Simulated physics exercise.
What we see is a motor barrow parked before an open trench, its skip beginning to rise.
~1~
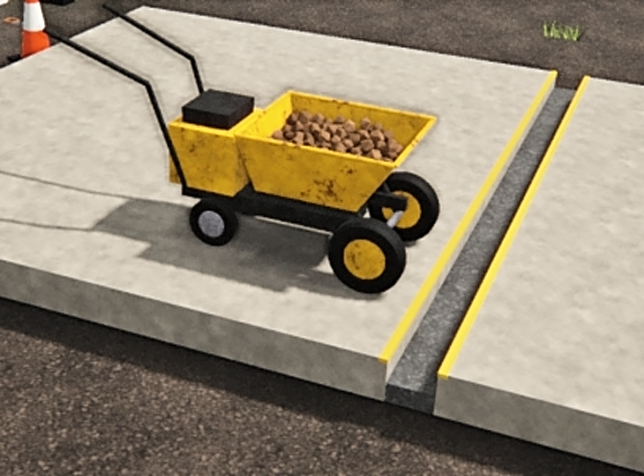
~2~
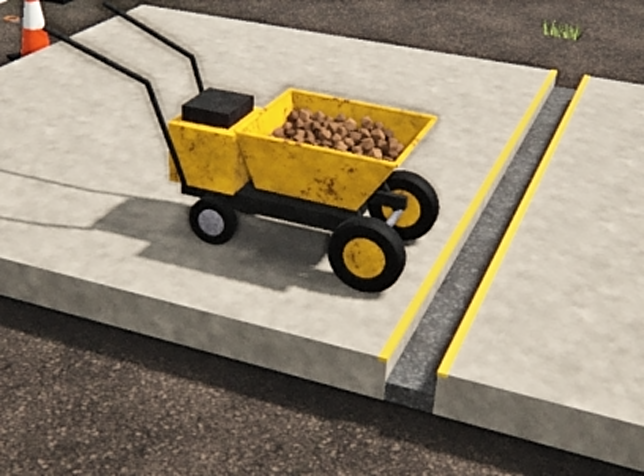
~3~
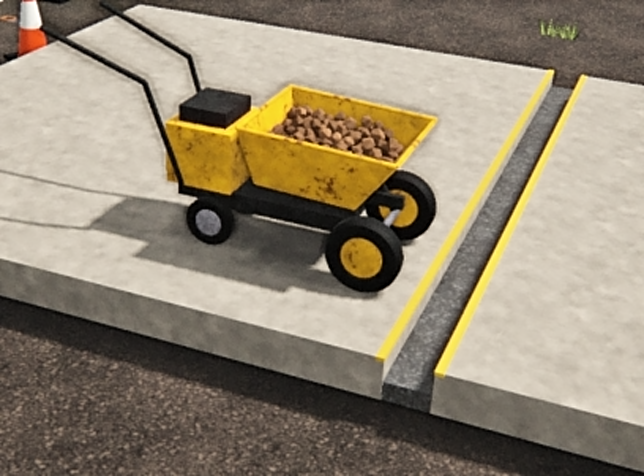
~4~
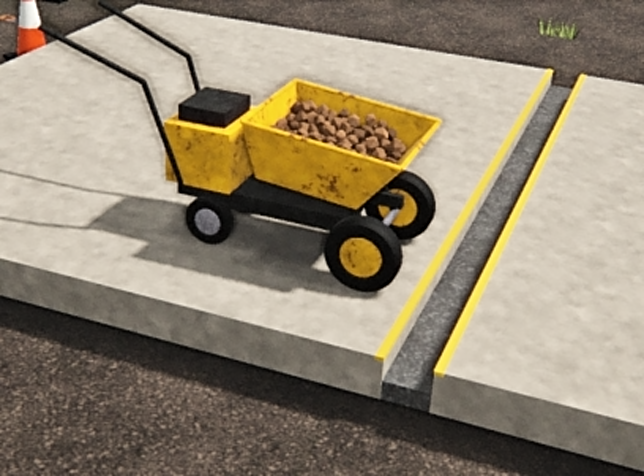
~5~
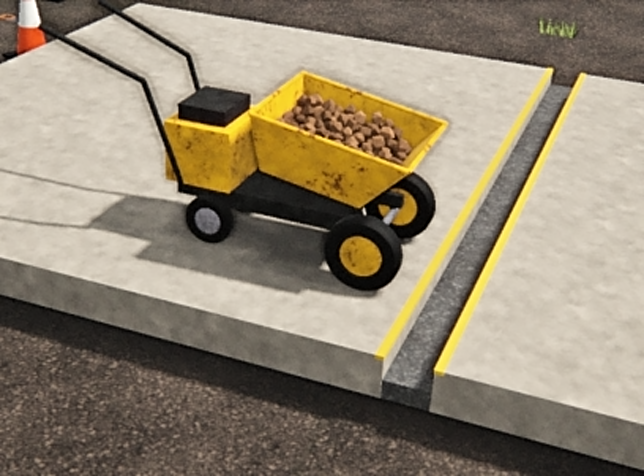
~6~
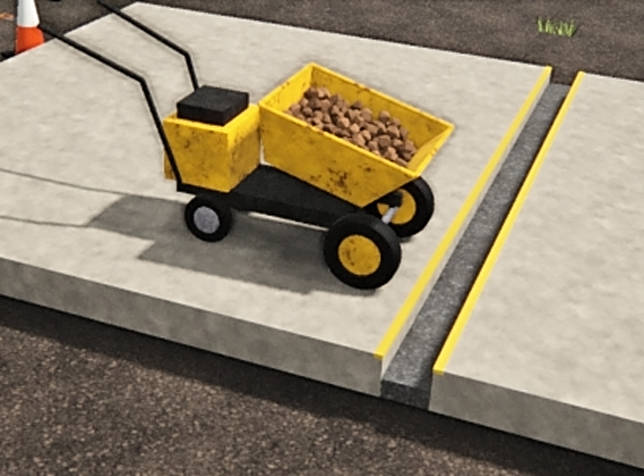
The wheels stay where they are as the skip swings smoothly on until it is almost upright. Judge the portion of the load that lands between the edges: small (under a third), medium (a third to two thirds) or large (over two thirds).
Small.
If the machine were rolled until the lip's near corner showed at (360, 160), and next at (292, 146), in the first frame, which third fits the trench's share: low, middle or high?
First: Between a third and two thirds. Second: One to two thirds.
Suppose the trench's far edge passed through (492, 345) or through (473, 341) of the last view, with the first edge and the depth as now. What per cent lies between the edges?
Estimated share: Try 1 approx. 50 in a hundred, try 2 approx. 30 in a hundred.
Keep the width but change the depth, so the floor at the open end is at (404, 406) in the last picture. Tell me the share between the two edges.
Roughly 20 in a hundred.
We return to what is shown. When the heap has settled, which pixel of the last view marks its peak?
Near (526, 259).
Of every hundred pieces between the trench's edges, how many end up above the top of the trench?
I'd put it near 0 per cent.
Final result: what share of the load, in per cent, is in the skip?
Close to 0 per cent, give or take.
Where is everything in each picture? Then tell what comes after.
Lip of the skip (395, 166), level; top of the load (340, 134), clay clods; first edge of the trench (403, 326); far edge (459, 340), the trench under half as wide as the skip, and about half as deep as wide, in the first picture.
Lip of the skip (396, 166), level; top of the load (325, 135), in the second picture.
Lip of the skip (397, 167), tipped barely; top of the load (325, 133), in the third picture.
Lip of the skip (401, 169), tipped a little; top of the load (329, 130), in the fourth picture.
Lip of the skip (408, 172), tipped a little; top of the load (318, 126), in the fifth picture.
Lip of the skip (415, 176), tipped clearly; top of the load (325, 121); first edge of the trench (398, 322); far edge (454, 336), in the sixth picture.
Just after the last frame, skip tipped steeply; every one in the skip.
A moment on, skip tipped right over; the larger part in the skip; about a tenth beyond it; about a tenth falling.
Further on, skip tipped right over; about a tenth in the skip; just a few in or heaped over the trench; the larger part beyond it.
When it is over, skip tipped right over; roughly a quarter in or heaped over the trench; the larger part beyond it.
